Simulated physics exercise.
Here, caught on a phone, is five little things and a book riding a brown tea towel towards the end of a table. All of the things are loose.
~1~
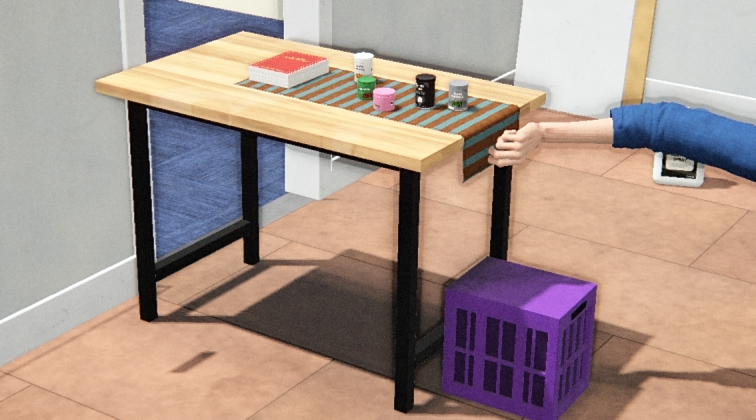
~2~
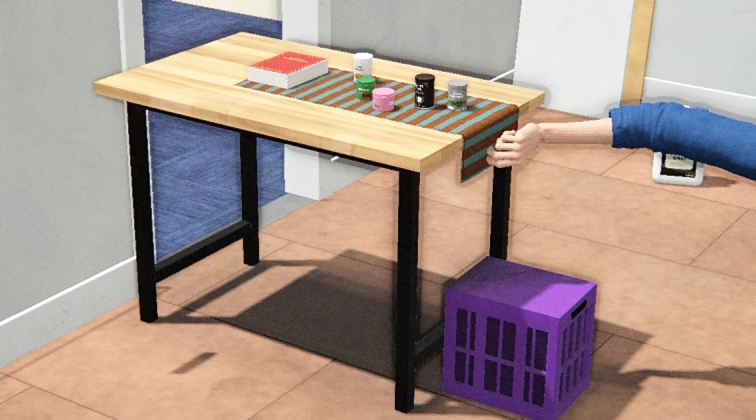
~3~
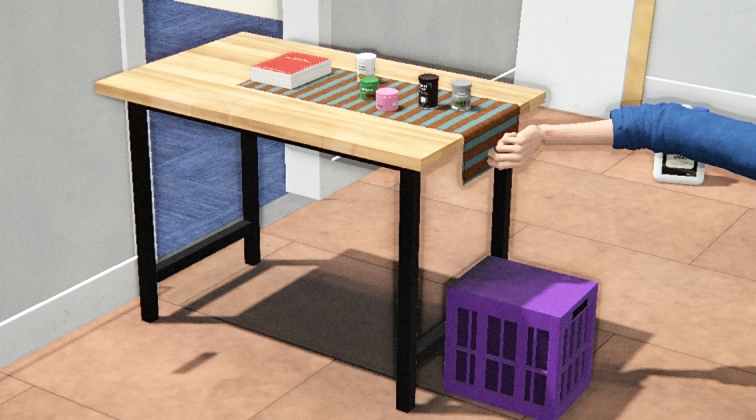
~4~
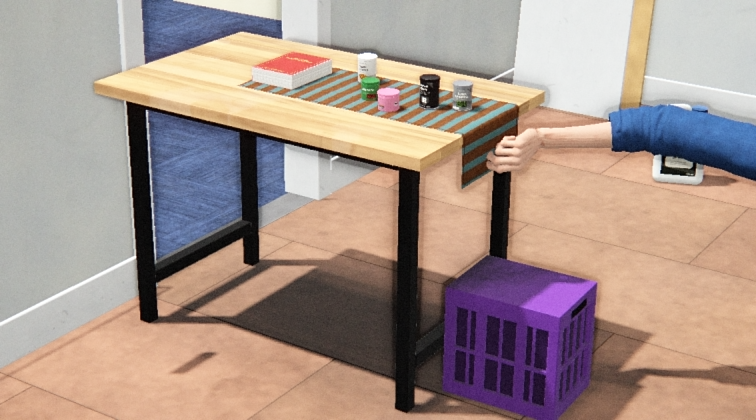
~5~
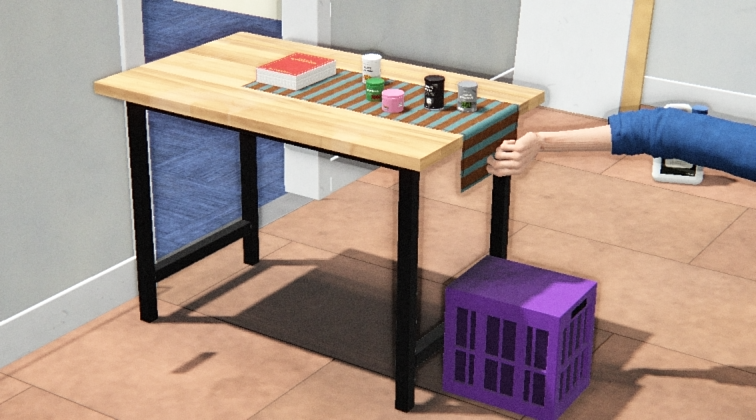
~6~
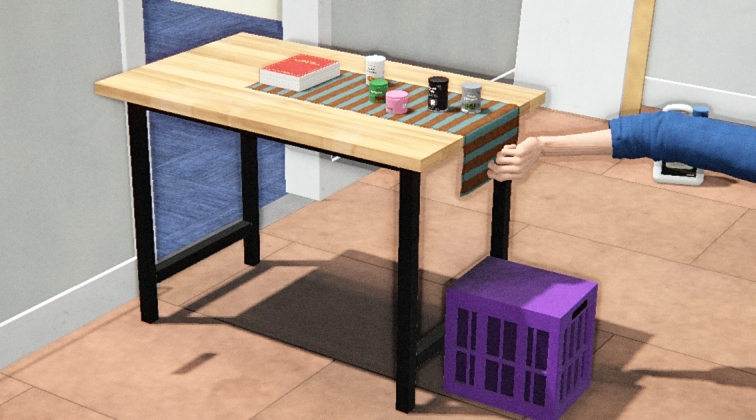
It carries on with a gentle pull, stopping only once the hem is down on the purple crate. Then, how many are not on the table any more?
The number that drops will be three.
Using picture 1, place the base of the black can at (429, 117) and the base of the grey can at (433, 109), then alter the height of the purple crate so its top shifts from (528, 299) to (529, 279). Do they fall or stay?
As for the black can, it leaves the top; as for the grey can, it leaves the top.
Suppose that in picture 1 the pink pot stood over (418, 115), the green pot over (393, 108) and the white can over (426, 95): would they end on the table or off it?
I reckon the pink pot takes a fall, the green pot takes a fall and the white can takes a fall.
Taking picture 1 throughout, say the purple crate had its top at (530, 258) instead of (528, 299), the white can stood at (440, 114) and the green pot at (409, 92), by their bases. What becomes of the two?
The white can ends up off the top and the green pot ends up still on top.
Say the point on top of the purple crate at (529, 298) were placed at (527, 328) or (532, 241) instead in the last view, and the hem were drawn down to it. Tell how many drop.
Result: 4; 1.
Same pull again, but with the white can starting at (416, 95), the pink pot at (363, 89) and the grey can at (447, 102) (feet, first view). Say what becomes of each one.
Outcome: White can falls away, pink pot stays, grey can falls away.
A little later, hem near (490, 217); grey can gone.
Next, hem on the crate; grey can, black can and pink pot gone.
When it is over, hem on the crate; grey can, black can and pink pot gone. Over the edge go three.
